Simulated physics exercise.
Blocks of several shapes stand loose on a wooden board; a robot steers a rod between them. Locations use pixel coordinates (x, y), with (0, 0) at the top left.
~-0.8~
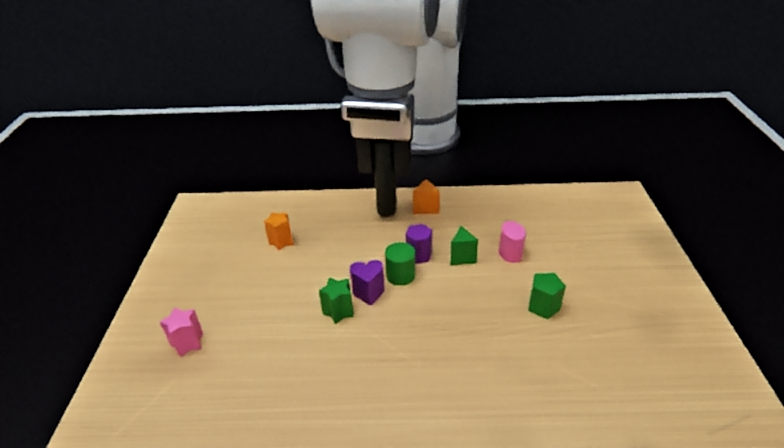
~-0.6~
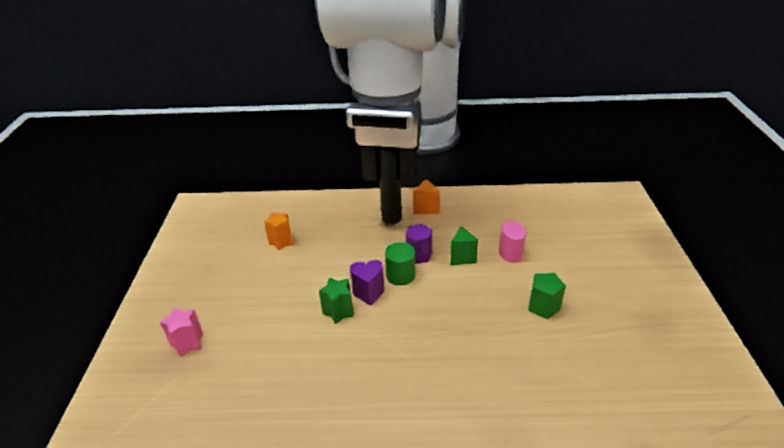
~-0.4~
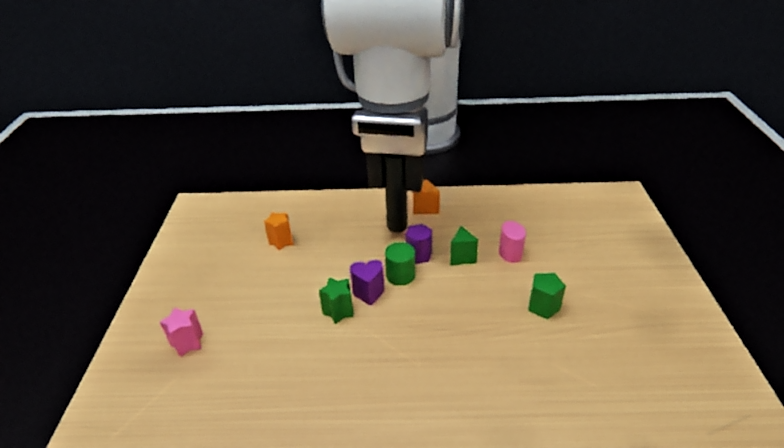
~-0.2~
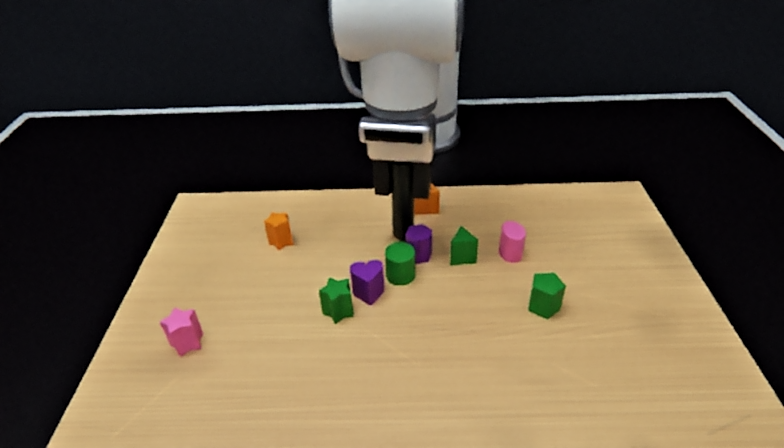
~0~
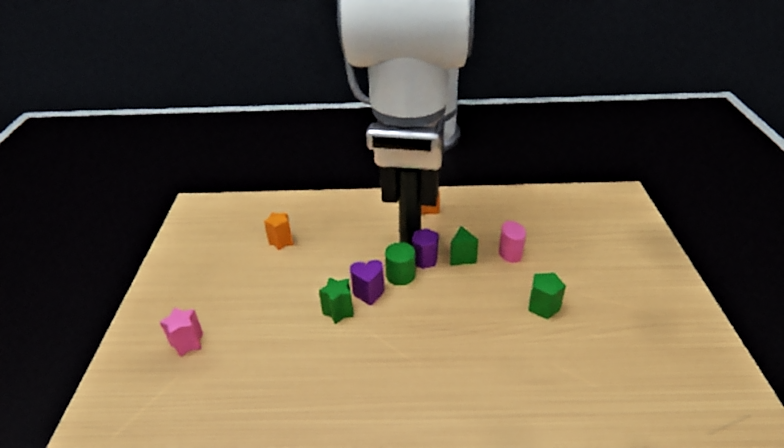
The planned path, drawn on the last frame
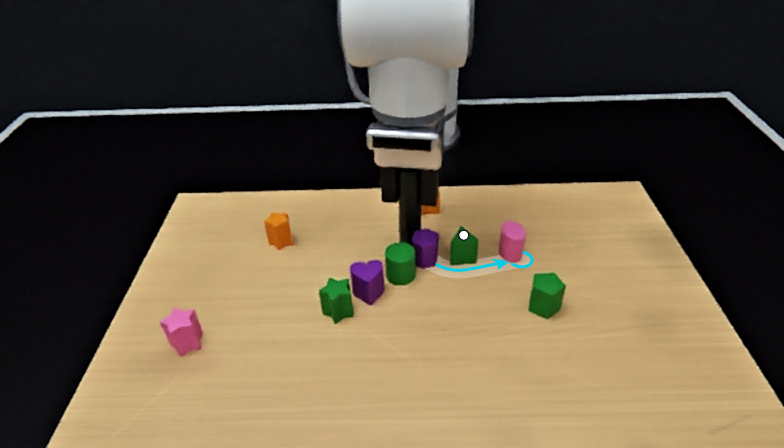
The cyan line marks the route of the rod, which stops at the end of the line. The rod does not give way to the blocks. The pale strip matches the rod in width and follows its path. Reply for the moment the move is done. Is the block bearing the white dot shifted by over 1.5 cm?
I'd say yes.
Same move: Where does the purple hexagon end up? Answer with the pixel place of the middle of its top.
At roughly (465, 263).
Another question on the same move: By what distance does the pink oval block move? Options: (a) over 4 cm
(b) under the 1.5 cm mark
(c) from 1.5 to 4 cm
Answer: C.
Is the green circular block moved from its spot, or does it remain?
It stays.
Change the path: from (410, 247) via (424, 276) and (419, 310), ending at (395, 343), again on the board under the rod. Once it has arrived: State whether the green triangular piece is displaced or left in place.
That block is not shifted.
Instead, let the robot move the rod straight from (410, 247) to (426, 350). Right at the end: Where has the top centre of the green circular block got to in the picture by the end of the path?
My best guess is (389, 277).
Path on the board, from (410, 247) through (440, 267) and (481, 267) to (521, 259); the dot is on the green triangular piece.
What follows on the original path. One third of the way, rod at (441, 261); purple hexagon at (456, 257).
Two thirds of the way, rod at (482, 261); purple hexagon at (465, 263), turned 15° clockwise; green triangular piece at (482, 230), turned 115° anticlockwise.
At the end, rod at (521, 253); green circular block in place; purple hexagon at (465, 263), turned 15° clockwise; green triangular piece at (484, 229), turned 125° anticlockwise; pink oval block at (528, 221), turned 60° anticlockwise.
